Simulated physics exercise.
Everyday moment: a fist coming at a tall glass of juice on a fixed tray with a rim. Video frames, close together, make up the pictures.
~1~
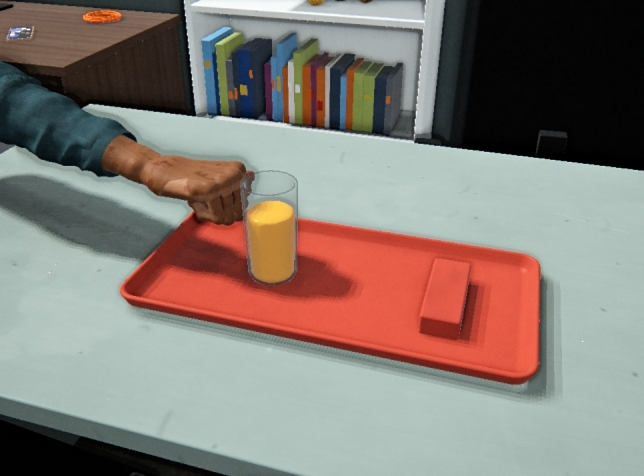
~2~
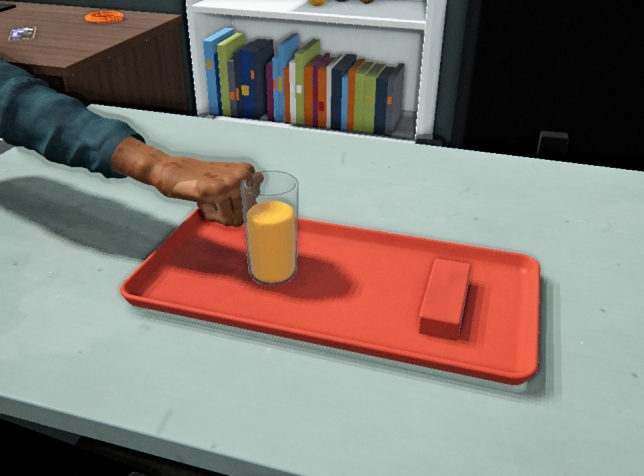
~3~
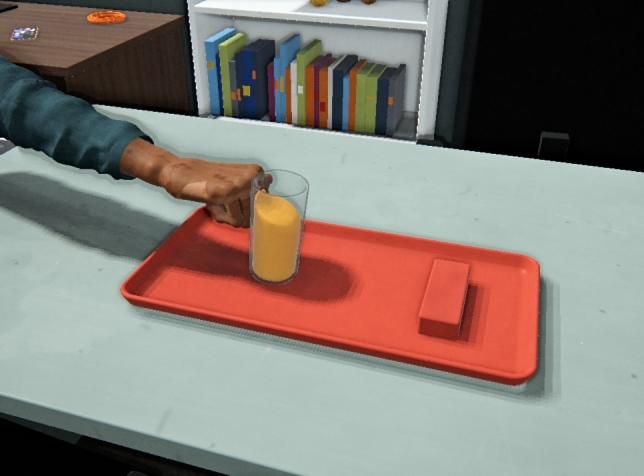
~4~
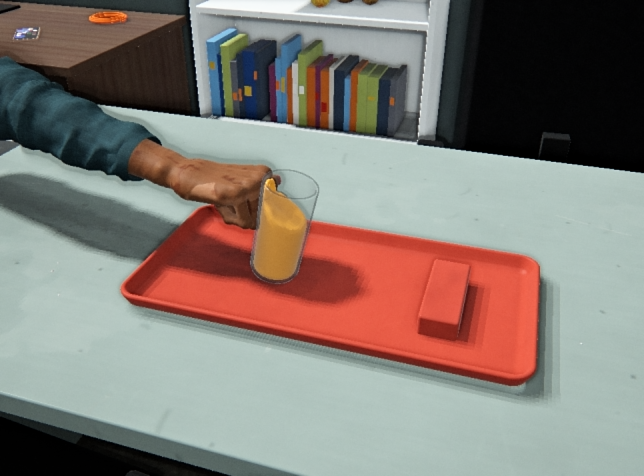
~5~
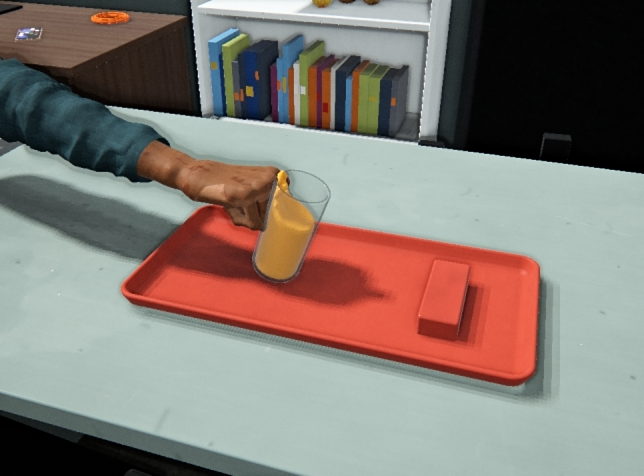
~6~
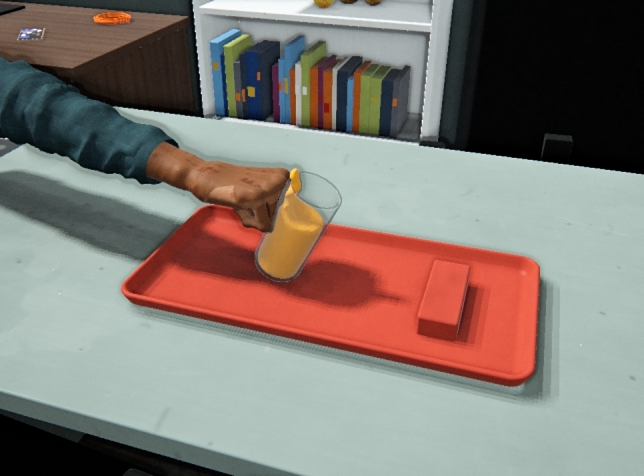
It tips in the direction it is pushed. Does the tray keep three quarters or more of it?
Yes.
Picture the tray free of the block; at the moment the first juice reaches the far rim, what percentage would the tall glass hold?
65 per cent or thereabouts.
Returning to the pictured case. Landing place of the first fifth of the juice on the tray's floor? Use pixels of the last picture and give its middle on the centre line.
At about (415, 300).
A moment on, the tall glass lies on its side and 100 per cent is in the glass, 0 on the tray and 0 above or beyond its rim.
Next, the tall glass lies on its side and 62 per cent is in the glass, 21 on the tray and 17 above or beyond its rim.
Then the tall glass lies on its side and 35 per cent is in the glass, 44 on the tray and 21 above or beyond its rim.
Later the tall glass lies on its side and 19 per cent is in the glass, 67 on the tray and 14 above or beyond its rim.
In the end 86 per cent is held by tray and glass, 14 is off the tray.
